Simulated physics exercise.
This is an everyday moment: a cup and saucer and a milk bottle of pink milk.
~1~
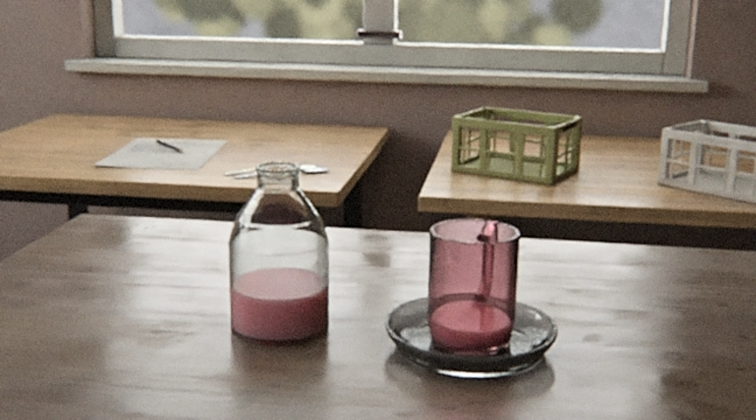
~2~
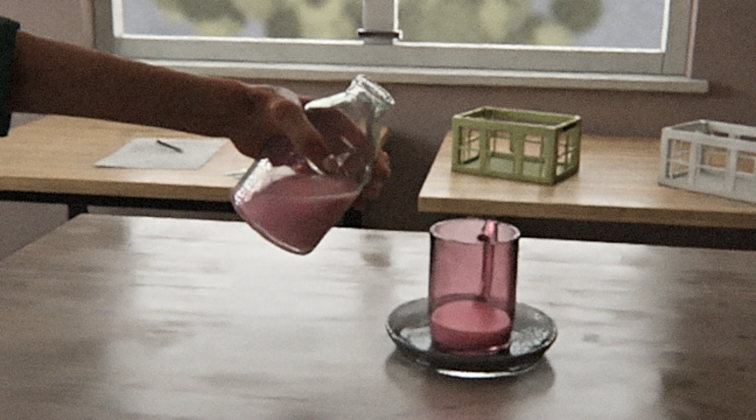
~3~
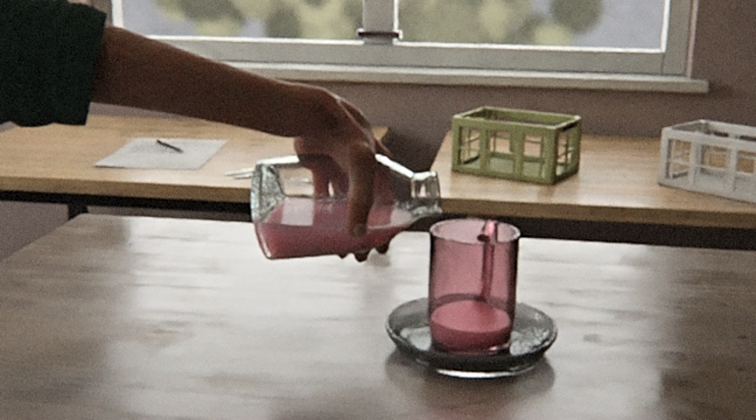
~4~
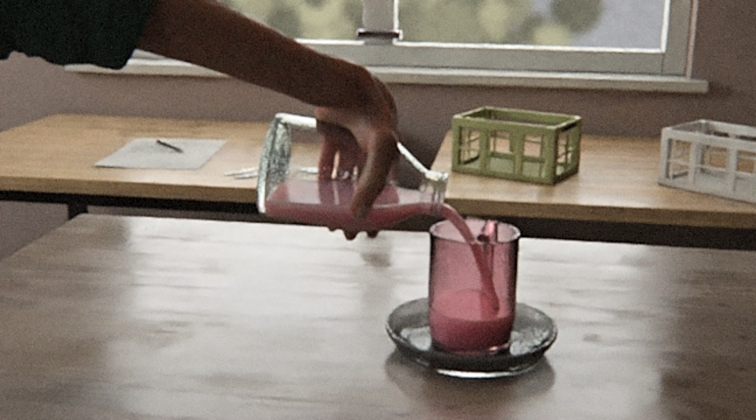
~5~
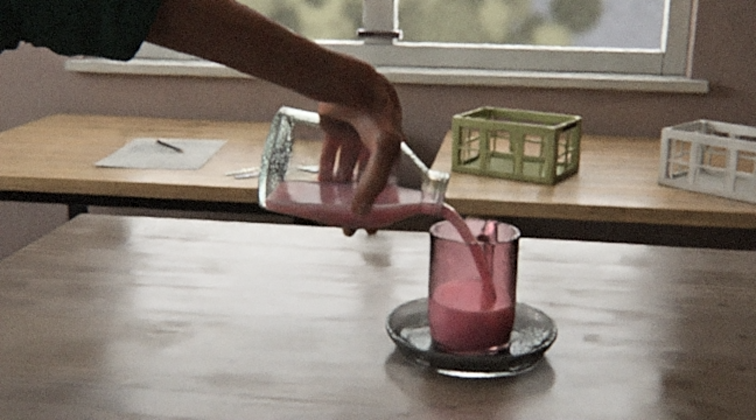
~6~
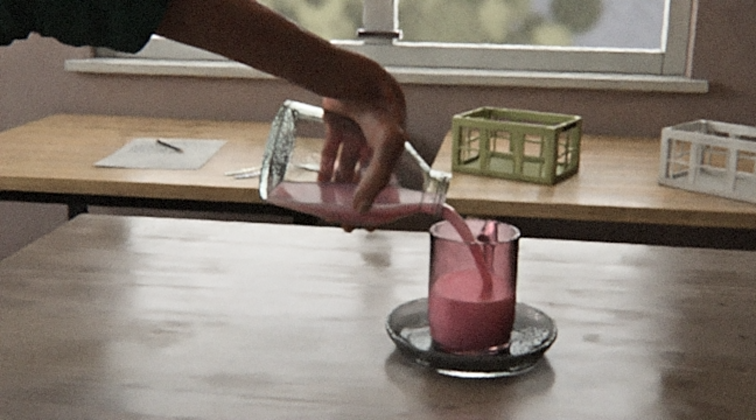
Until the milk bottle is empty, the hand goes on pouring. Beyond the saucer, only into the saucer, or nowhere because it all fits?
Nowhere, it all fits.
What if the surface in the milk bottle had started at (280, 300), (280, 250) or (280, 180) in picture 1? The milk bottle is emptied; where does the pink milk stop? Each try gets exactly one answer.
In turn: The cup holds it, reaches the saucer, on to the top.
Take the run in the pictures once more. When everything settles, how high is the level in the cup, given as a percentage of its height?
Looks like close to 75 per cent, more or less.
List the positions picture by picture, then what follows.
In the first picture, nothing is moving yet; milk bottle (279, 245) about a quarter full; cup (473, 283) about a quarter full; saucer (465, 364) dry.
In the second picture, the milk bottle is picked up; milk bottle (325, 154) tipped 35° with all of its load; cup about a quarter full, surface at (471, 317).
In the third picture, the milk bottle leans over the cup; milk bottle (355, 202) tipped 80° with all of its load; cup (473, 283) about a quarter full.
In the fourth picture, the pink milk is flowing; milk bottle (360, 181) tipped 100° with about three quarters of its load; cup about a quarter full, surface at (472, 306).
In the fifth picture, the pink milk is flowing; milk bottle (362, 178) tipped 100° with about two thirds of its load; cup (473, 283) about a third full.
In the sixth picture, the pink milk is flowing; milk bottle (364, 175) tipped 100° with about half of its load; cup about half full, surface at (472, 288); saucer (465, 364) dry.
Next, the cup is about two thirds full; the saucer is dry.
After that, the cup is about three quarters full; the saucer is dry.
Finally, the cup is about three quarters full; the saucer is dry.
